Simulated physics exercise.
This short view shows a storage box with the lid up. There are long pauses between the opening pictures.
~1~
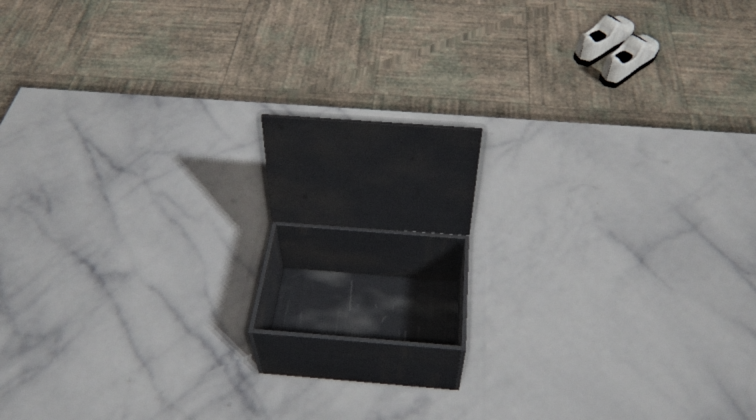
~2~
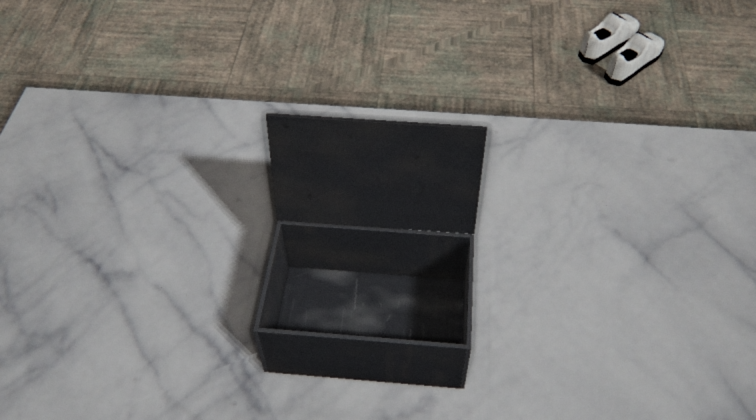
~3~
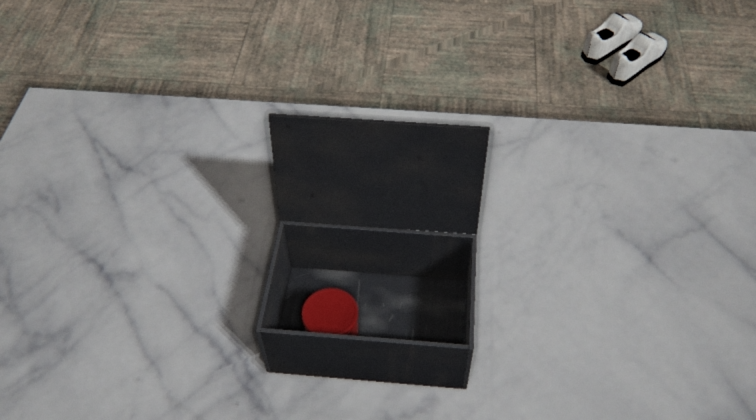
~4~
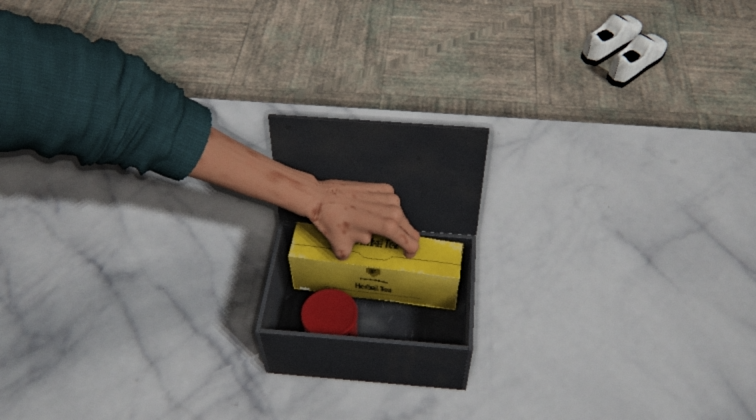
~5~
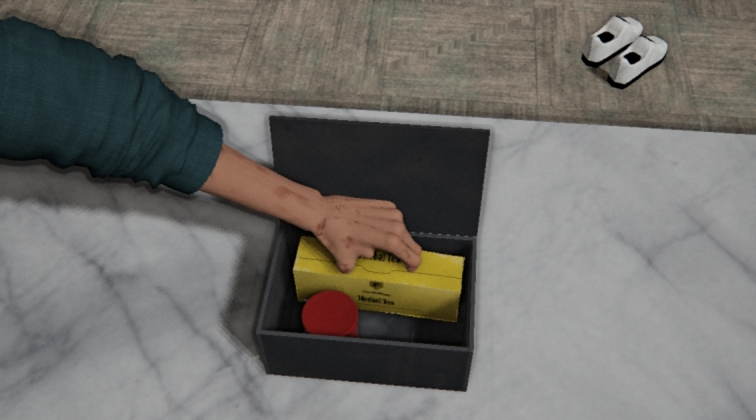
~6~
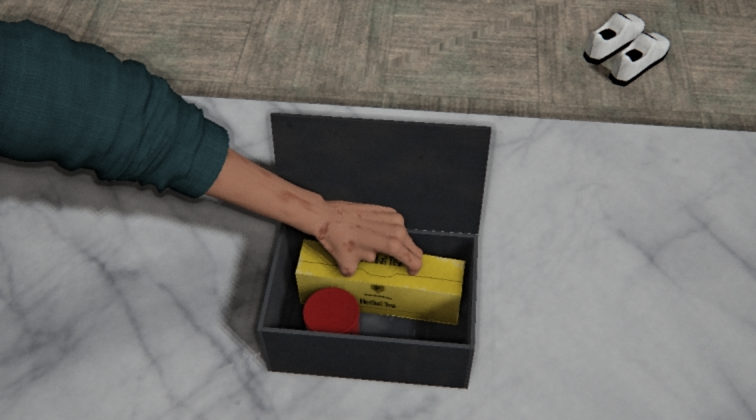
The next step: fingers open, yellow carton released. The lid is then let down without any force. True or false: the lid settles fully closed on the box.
True.
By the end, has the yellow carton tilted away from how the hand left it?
The yellow carton keeps its pose.
Then, 1.30 s on from there, lid 78° above the rim.
Then, 1.70 s on from there, lid 49° above the rim.
Then, 2.10 s on from there, lid 8° above the rim.
In the end, lid shut; both unmoved. At the end, from the last picture's camera, yellow carton near (381, 283).
